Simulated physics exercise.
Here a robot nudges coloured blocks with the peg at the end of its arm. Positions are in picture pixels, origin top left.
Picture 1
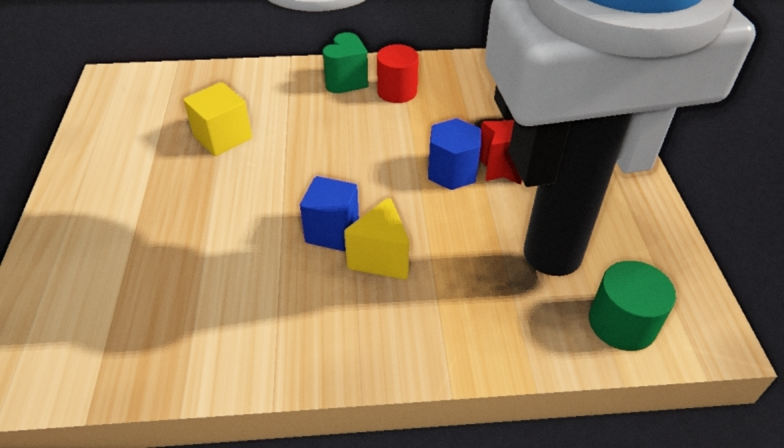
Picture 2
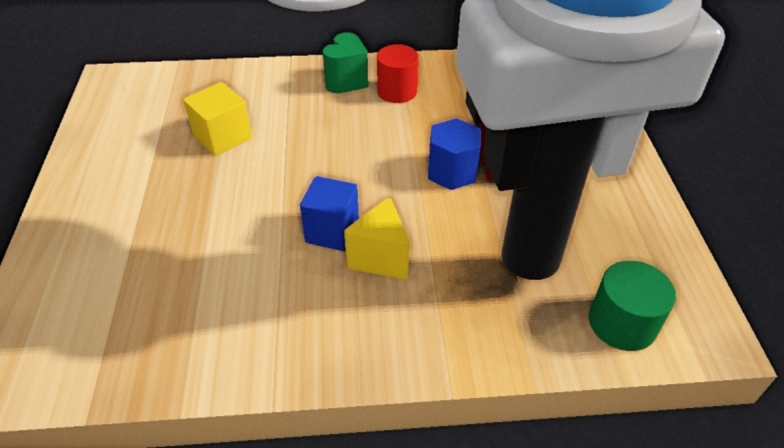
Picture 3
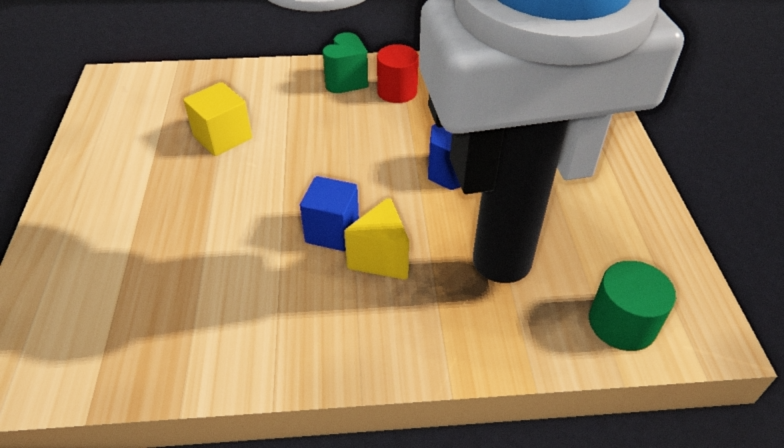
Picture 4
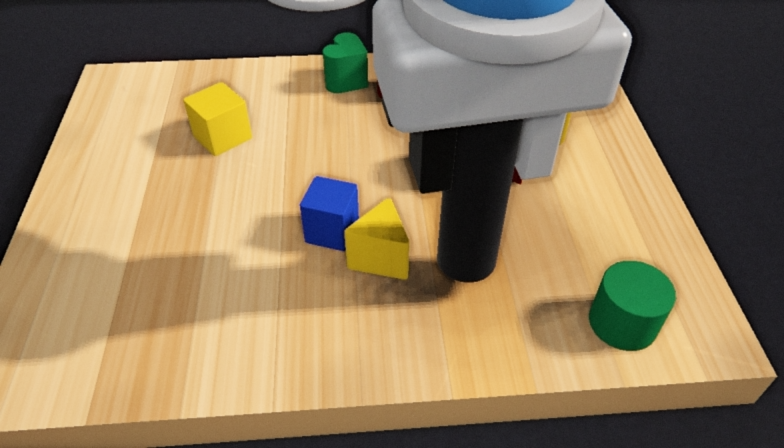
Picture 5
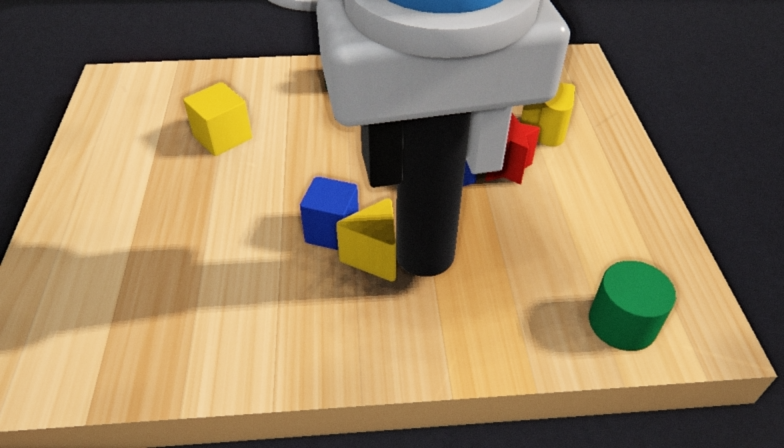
The robot arm's black peg slid left across the wooden board, passing in front of the blue six-sided block, then met the yellow triangle and nudged it slightly left beside the other blue block.
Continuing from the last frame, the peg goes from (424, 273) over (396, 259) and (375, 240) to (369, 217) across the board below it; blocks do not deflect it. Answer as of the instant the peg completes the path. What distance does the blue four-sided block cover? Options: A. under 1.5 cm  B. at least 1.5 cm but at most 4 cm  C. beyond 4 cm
I choose B.
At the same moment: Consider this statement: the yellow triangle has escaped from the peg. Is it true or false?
My answer: True.
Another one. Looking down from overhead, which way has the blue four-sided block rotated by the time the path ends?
Seen from above, clockwise.
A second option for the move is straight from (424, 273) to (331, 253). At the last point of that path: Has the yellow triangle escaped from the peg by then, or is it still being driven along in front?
The peg pushes it to the end.
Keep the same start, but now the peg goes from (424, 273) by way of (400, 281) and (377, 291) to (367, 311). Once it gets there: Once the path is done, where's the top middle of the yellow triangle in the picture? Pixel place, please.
About (340, 228).
The first path, step by step. Halfway along, peg at (382, 231); blue four-sided block at (313, 187), turned 40° clockwise; yellow triangle at (332, 214).
At the end, peg at (369, 198); blue four-sided block at (304, 183), turned 35° clockwise; yellow triangle at (323, 211); blue six-sided block not moved.
